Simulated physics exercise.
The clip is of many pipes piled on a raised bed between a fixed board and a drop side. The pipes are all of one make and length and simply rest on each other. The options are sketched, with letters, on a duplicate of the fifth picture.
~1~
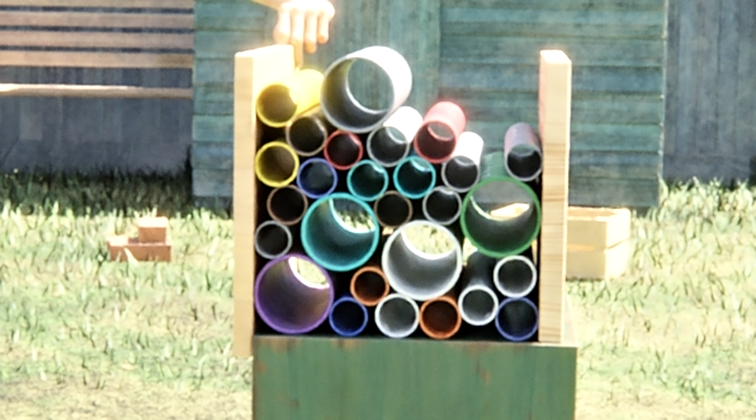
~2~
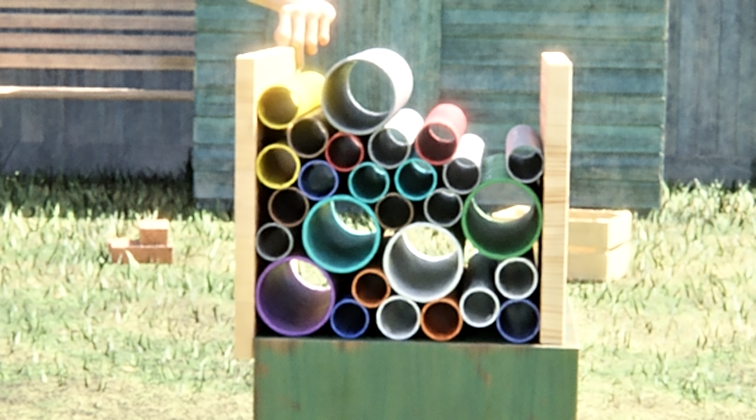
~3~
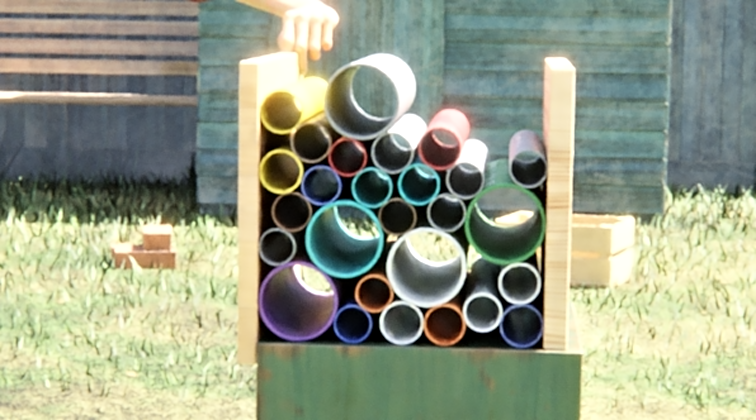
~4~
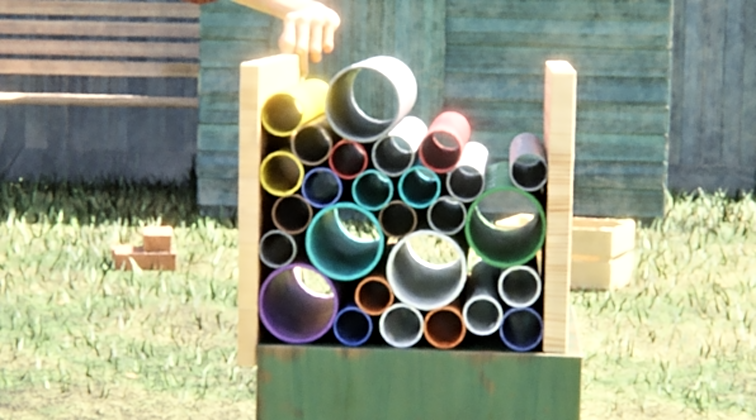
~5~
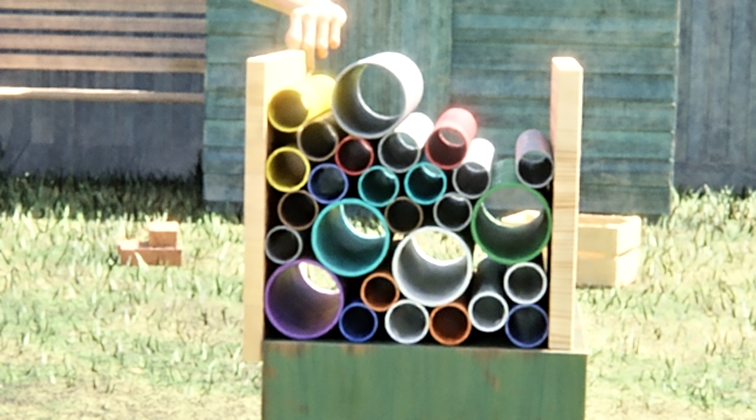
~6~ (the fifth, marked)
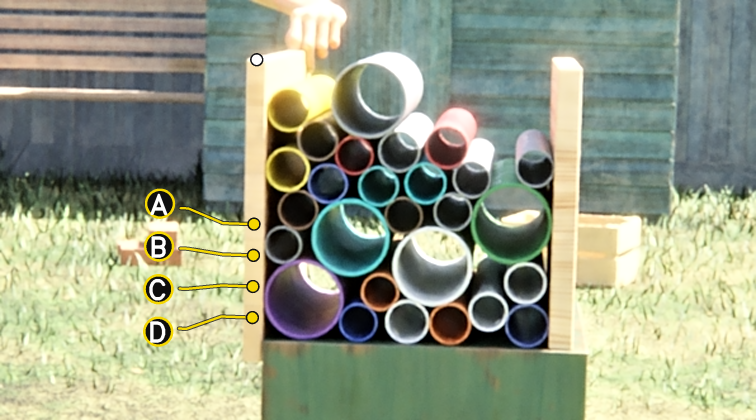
A stack of open-ended pipes in many colours sits between two upright wooden boards on a green stand, seen end-on in a sunlit grassy yard with a bench and weathered plank walls behind. Large purple, teal, white and green pipes lie among smaller ones, with yellow at upper left and a hand above. The pipes stay in place against each other while the view shifts very slightly.
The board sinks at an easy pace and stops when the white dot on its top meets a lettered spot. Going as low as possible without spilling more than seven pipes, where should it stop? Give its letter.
The last mark within the limit is B.
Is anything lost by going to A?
Yes.
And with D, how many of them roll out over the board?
With D, eight.
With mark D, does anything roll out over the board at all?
Yes.
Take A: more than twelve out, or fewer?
At A, fewer than twelve.
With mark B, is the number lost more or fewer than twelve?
Fewer than twelve.
On the copy, A at (254, 224); B at (254, 255); C at (253, 287); D at (253, 318); the white dot at (257, 60).
On B. First, top of the board (266, 143).
Then, top of the board (264, 239).
Finally, top of the board (264, 254), five out over the board.
By contrast, A about four out over the board; C eight out over the board; D eight out over the board.
